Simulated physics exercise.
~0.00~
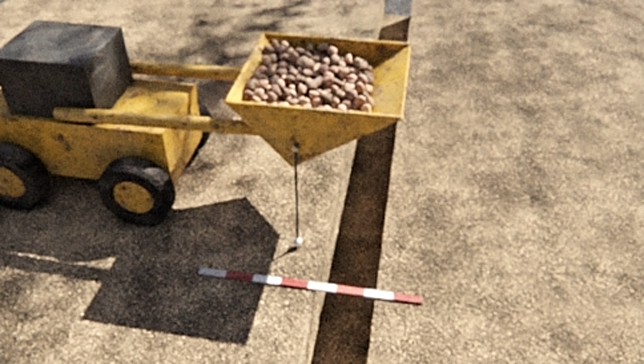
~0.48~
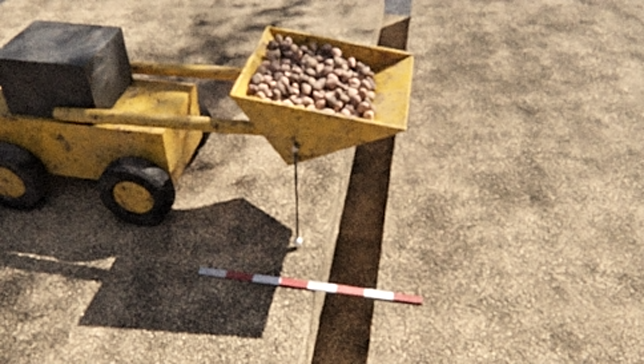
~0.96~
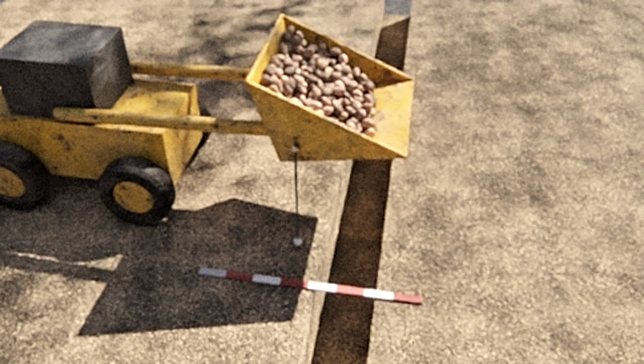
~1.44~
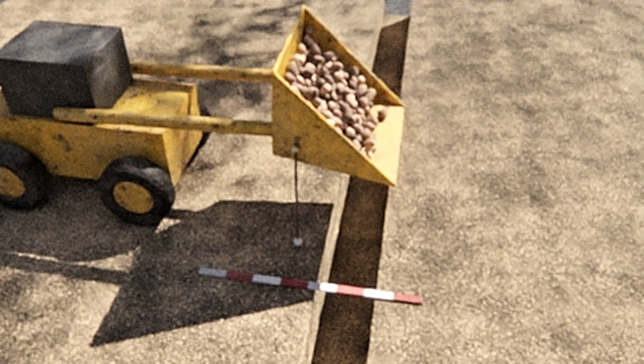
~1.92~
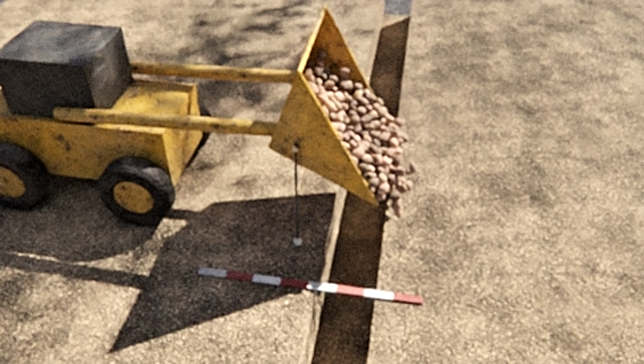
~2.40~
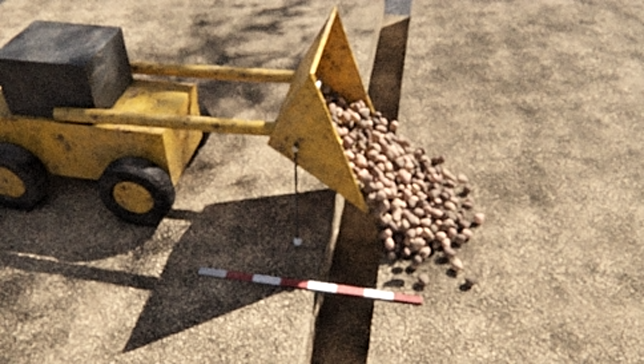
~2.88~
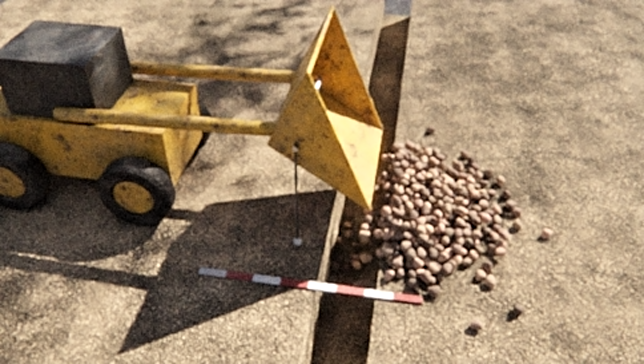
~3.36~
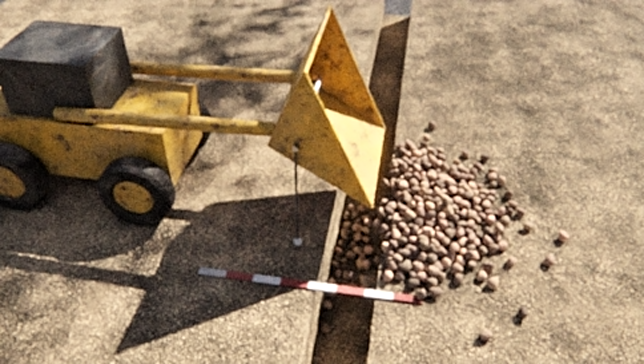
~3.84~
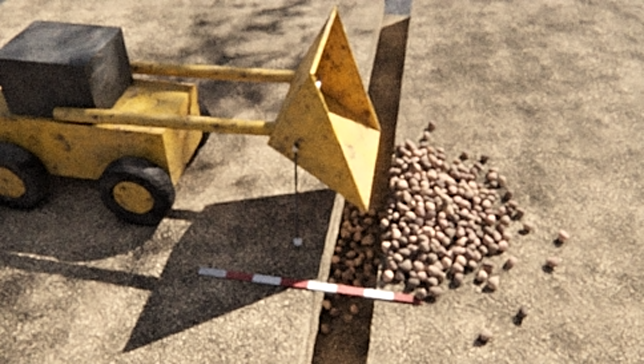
A yellow toy-like loader with a dark grey block on its back stands at the left on sandy, speckled ground, seen from the side and above. Its raised bucket, full of brownish-pink rounded stones, hangs beside a narrow dark trench, with a small white ball dangling beneath and a red and white striped rod lying below. The bucket tips forward to the right, and the stones slide to its lip, then pour out in a rush. Most land beyond the trench in a spreading heap, while some drop into it. The emptied bucket rocks slightly and stays tilted, with a few stones scattered past the pile.
